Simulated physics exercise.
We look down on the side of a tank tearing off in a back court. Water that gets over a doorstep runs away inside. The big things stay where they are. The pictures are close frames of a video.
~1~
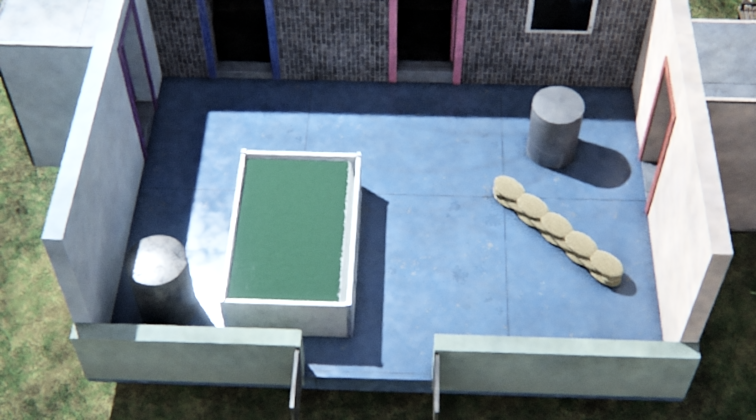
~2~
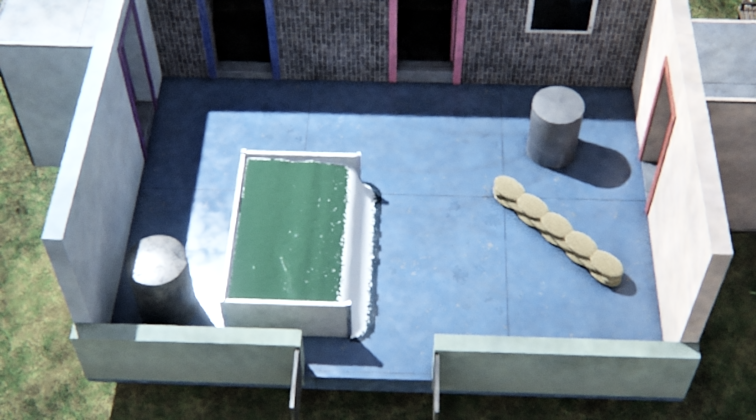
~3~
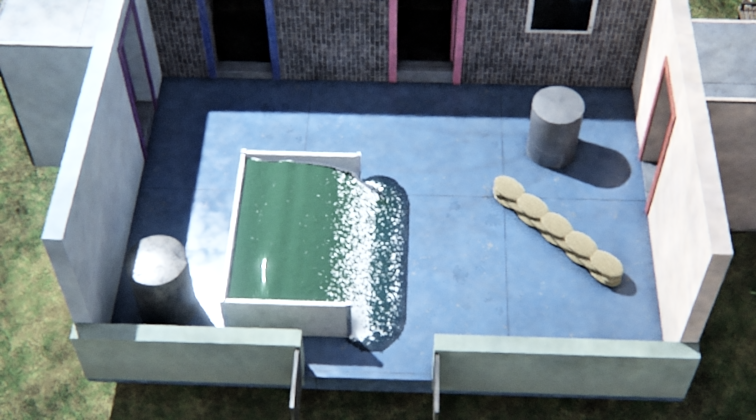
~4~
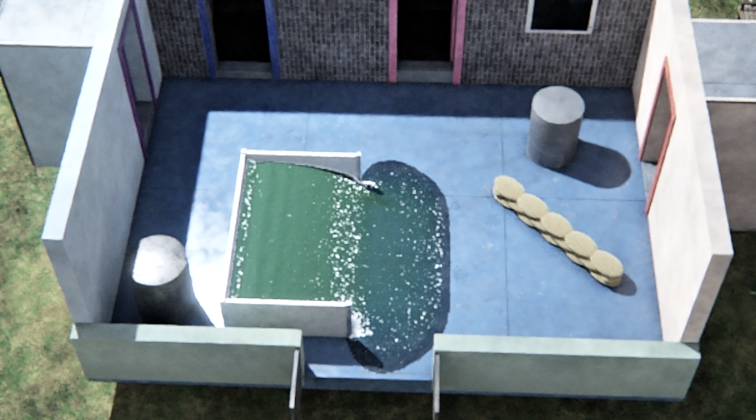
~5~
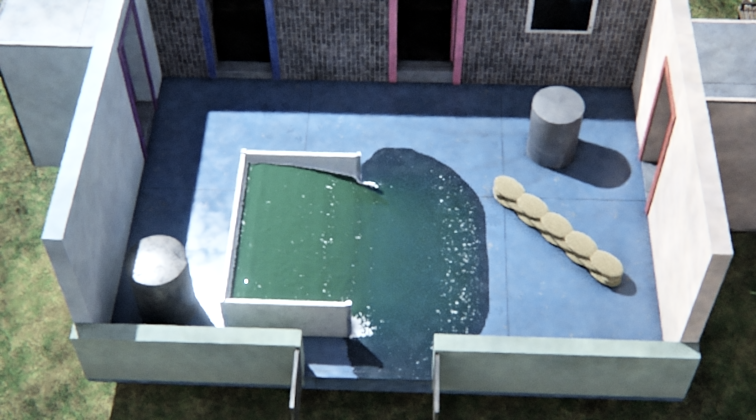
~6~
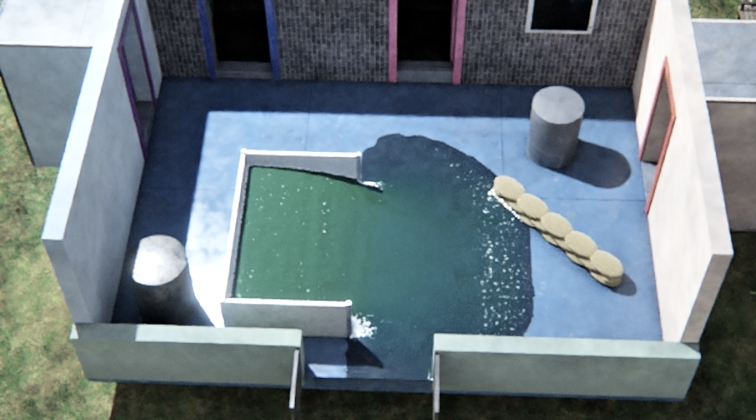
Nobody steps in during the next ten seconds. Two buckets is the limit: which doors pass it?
One by one: The pink door holds within the limit; the purple door holds within the limit; the blue door holds within the limit; the red door floods.
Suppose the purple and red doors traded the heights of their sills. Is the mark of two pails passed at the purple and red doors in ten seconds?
The purple one goes over, the red one is under.
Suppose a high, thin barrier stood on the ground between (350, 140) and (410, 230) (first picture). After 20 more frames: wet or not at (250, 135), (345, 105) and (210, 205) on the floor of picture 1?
One after the other: No water, no water, dry.
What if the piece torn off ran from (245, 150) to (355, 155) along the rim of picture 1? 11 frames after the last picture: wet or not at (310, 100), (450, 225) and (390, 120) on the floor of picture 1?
In turn: Flooded, free of water, wet.
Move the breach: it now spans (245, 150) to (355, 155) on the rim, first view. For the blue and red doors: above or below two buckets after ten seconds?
My reading: The blue door is over, the red door goes over.
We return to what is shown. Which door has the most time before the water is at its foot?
The purple door.
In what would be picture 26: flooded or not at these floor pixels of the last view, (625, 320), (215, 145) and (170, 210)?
In turn: Covered, not flooded, clear.
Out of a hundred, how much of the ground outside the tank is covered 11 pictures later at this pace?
Close to 45 %.
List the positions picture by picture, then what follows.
In the first frame, still water in the water tank at (294, 228).
In the second frame, the front is at (362, 335), out from the gap at (353, 249).
In the third frame, the front is at a hidden place, out from the gap at (353, 250).
In the fourth frame, water pours out at (353, 251) and has run to a hidden place.
In the fifth frame, the front is at a hidden place, out from the gap at (353, 251).
In the sixth frame, the front is at (521, 324), out from the gap at (353, 252).
A moment on, water covers 40 % of the floor; the pink door not reached, the purple door not reached, the blue door not reached, the red door not reached.
Next, water covers 45 % of the floor; the pink door not reached, the purple door not reached, the blue door not reached, the red door not reached.
Then, water covers 55 % of the floor; the pink door wet at the sill, nothing in, the purple door not reached, the blue door not reached, the red door under two buckets in.
Later, water covers 70 % of the floor; the pink door wet at the sill, nothing in, the purple door not reached, the blue door wet at the sill, nothing in, the red door under two buckets in.
In the end, water covers 95 % of the floor; the pink door wet at the sill, nothing in, the purple door wet at the sill, nothing in, the blue door wet at the sill, nothing in, the red door over two buckets in.
